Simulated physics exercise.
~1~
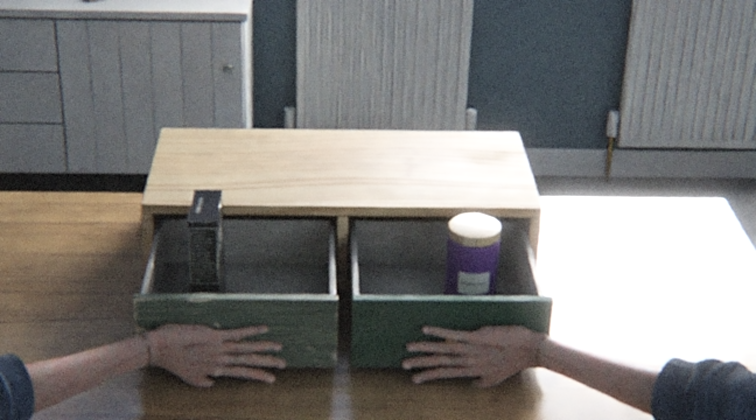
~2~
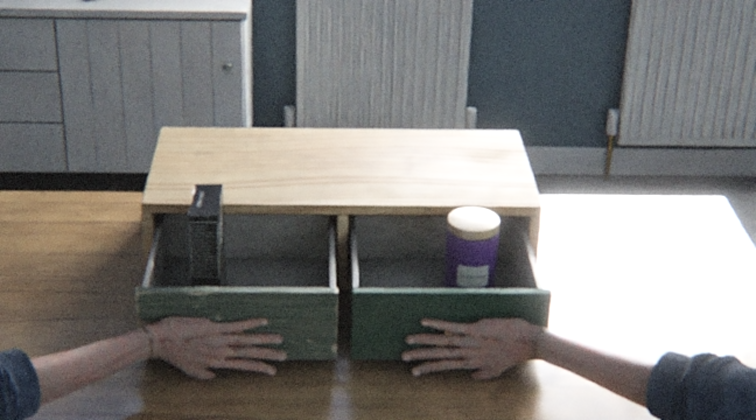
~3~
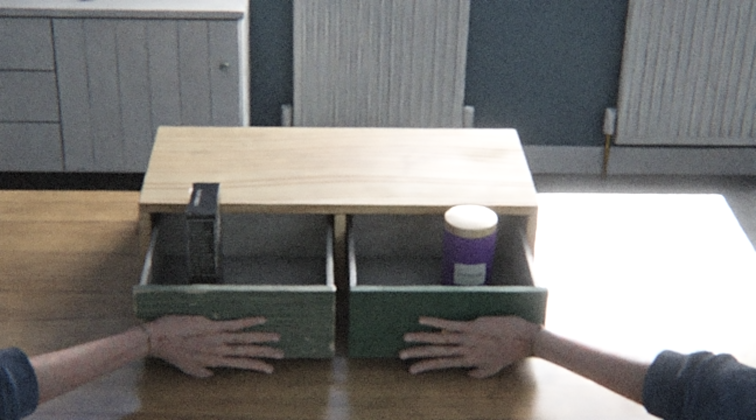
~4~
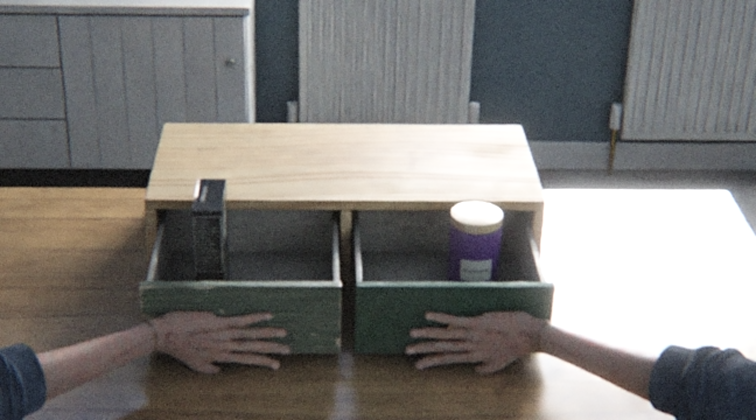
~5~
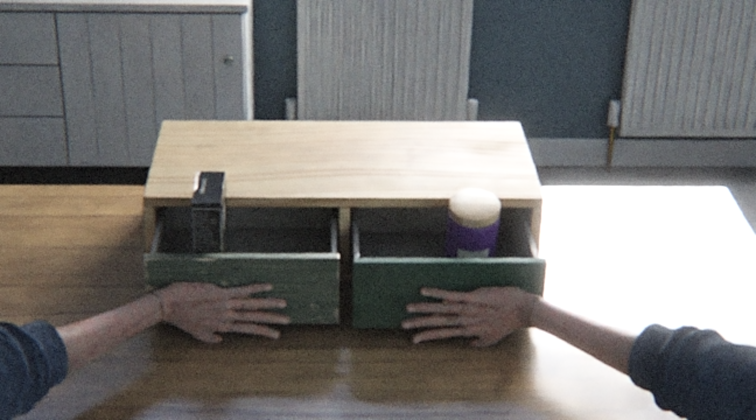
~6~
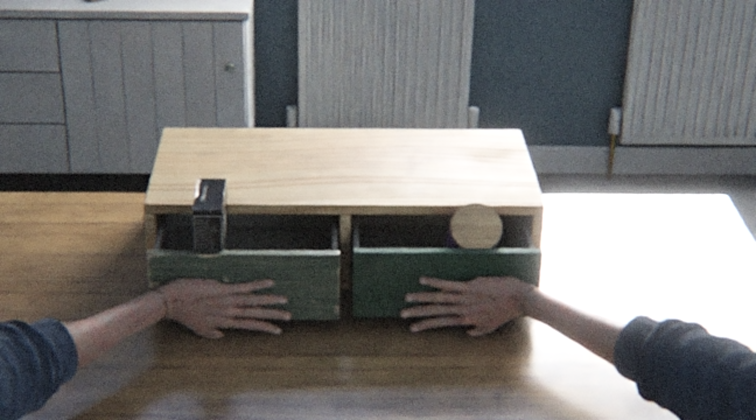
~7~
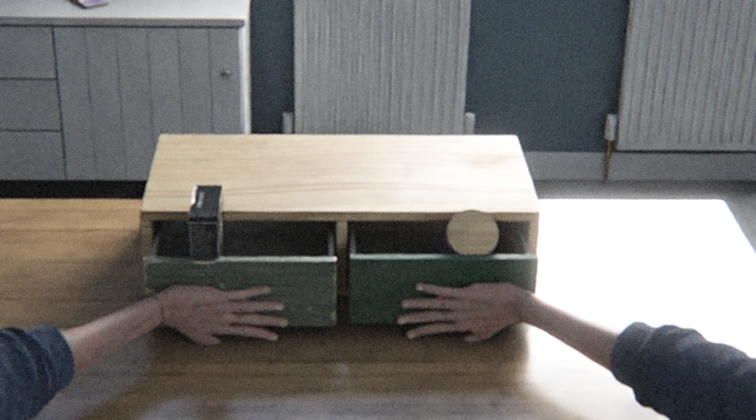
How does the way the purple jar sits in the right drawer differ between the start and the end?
At the start the purple jar stands upright in the drawer, but by the end it is leaning, with its round lid facing the viewer.
